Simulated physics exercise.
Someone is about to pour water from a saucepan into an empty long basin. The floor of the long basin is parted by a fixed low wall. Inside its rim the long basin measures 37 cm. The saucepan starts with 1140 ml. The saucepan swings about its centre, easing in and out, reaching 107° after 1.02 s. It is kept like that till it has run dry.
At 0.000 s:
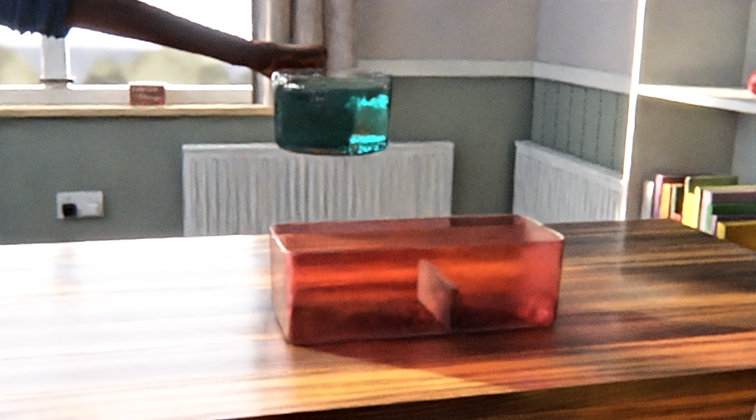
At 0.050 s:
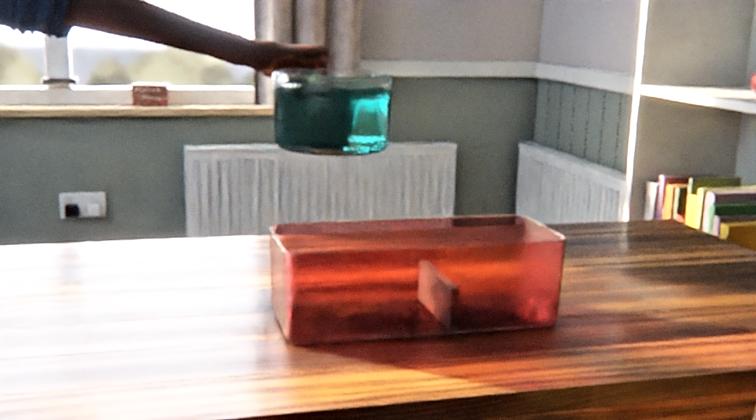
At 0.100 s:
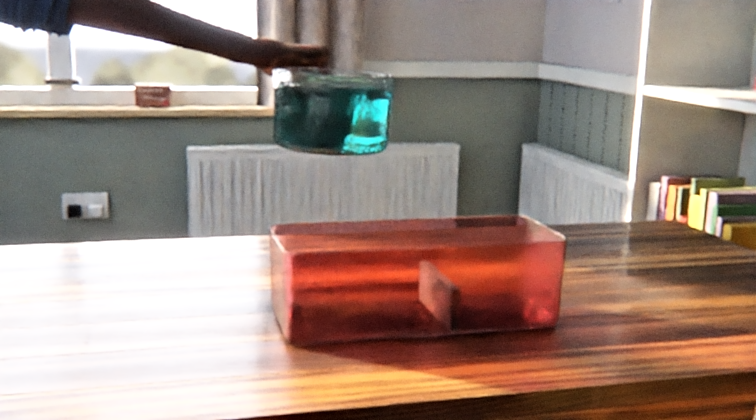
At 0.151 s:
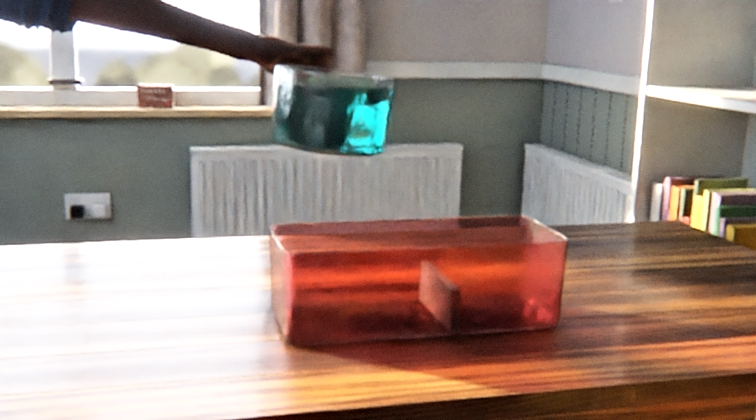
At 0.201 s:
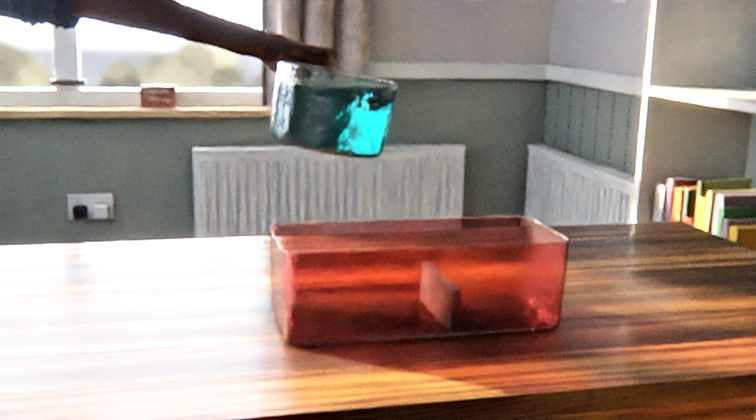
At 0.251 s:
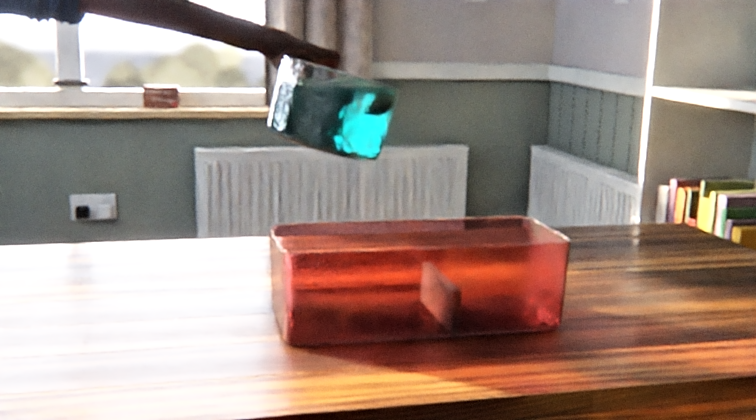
In a bright room with a wooden table, a hand held a clear container of blue-green water above a long red basin with a low divider, then gradually tilted it down to the right.
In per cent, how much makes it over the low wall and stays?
The far part has some 55 per cent.
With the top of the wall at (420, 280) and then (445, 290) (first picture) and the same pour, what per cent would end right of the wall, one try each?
In turn about 70 and 45 per cent.
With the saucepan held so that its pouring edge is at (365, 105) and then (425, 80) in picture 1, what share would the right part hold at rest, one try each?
First 5, then 85 per cent.
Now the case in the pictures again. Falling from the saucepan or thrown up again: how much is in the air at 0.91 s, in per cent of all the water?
Near 12 in a hundred.
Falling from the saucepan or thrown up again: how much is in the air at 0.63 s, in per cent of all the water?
Some 30 per cent.
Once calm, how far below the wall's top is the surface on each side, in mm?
Left about 40 mm, right about 24 mm.
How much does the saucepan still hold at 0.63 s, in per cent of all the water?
Some 58 per cent.
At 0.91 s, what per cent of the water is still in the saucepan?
About 12 per cent.
After 0.63 s the tilt is 73° and 58 per cent is still to pour, 3 is left of the wall and 9 right of it.
After 0.91 s the tilt is 104° and 11 per cent is still to pour, 23 is left of the wall and 54 right of it.
After 1.20 s the tilt is 107° and 1 per cent is still to pour, 41 is left of the wall and 55 right of it.
After 1.52 s the tilt is 107° and 0 per cent is still to pour, 44 is left of the wall and 55 right of it.
In the end 44 per cent lies left of the wall, 55 right of it and 1 outside.
